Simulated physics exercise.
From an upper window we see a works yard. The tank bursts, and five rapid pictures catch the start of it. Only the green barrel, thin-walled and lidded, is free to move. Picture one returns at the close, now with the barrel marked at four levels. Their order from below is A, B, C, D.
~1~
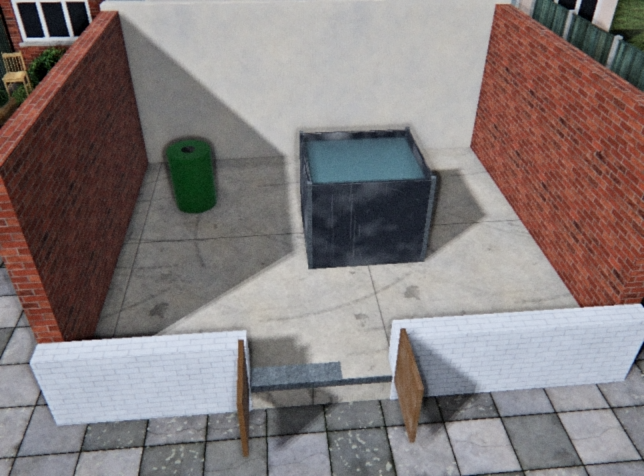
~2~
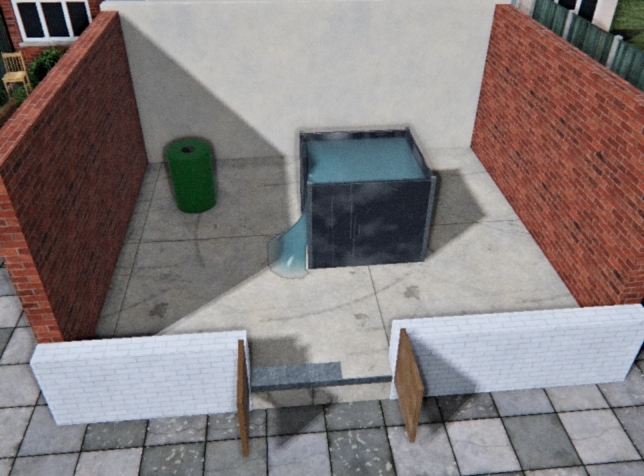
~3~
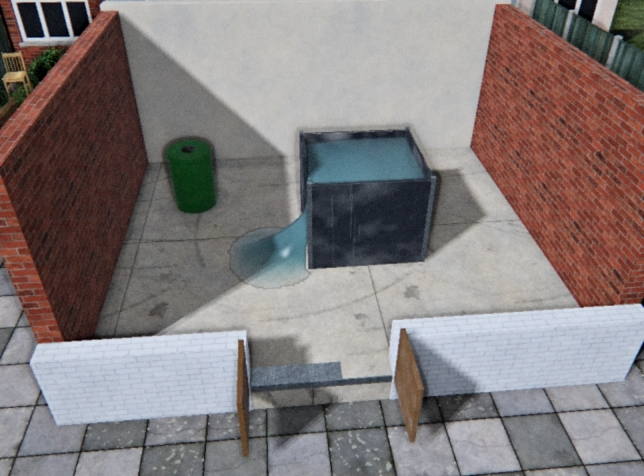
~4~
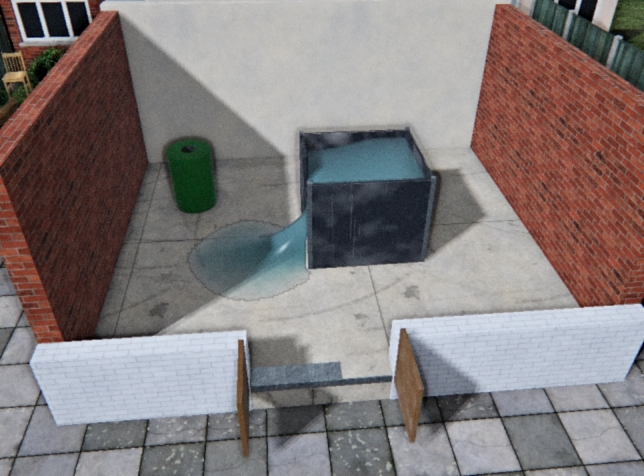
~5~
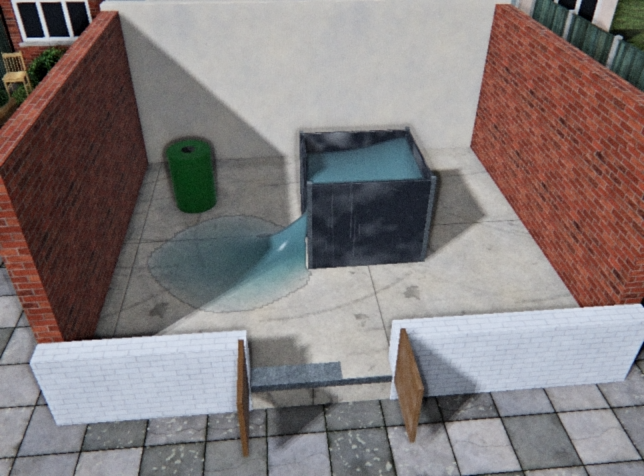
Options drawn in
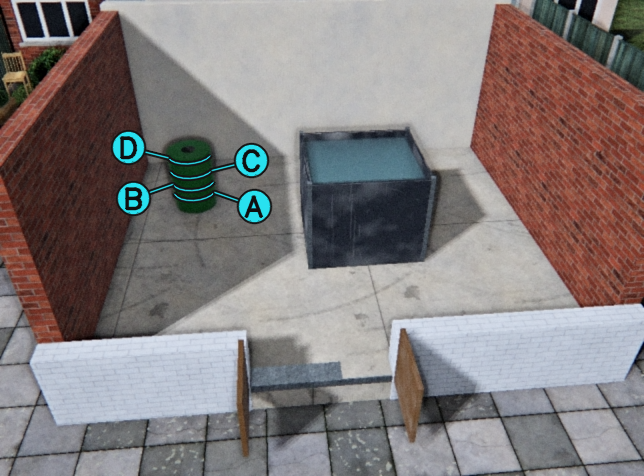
Water pours from the lower left side of a dark, open-topped square tank and fans leftward across the concrete floor in a widening, rounded sheet. The walled yard is seen from above, with red brick at both sides, a pale back wall, and a low white front wall with an open wooden gate. The green barrel at left stays still as the water spreads nearer, and the camera holds steady.
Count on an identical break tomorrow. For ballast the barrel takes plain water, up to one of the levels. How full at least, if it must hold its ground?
Mark A just does it.
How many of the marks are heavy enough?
All four.
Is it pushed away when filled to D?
No.
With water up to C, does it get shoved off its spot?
No, not at all.
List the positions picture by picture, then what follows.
Lid of the green barrel at (189, 150); tank full, its middle at (363, 161); open gate at (320, 329).
Water covers 2 % of the ground and is seen nearest the barrel at (285, 234).
Water covers 4 % of the ground and is seen nearest the barrel at (247, 236).
Water covers 8 % of the ground and is seen nearest the barrel at (234, 226).
Lid of the green barrel at (189, 150); water covers 12 % of the ground and is seen nearest the barrel at (211, 222).
On the marked copy, A at (193, 200); B at (191, 190); C at (190, 178); D at (187, 163); from the bottom up A, B, C, D.
Choosing A, it does not move.
Choosing B, it does not move.
Choosing C, it does not move.
Choosing D, it does not move.
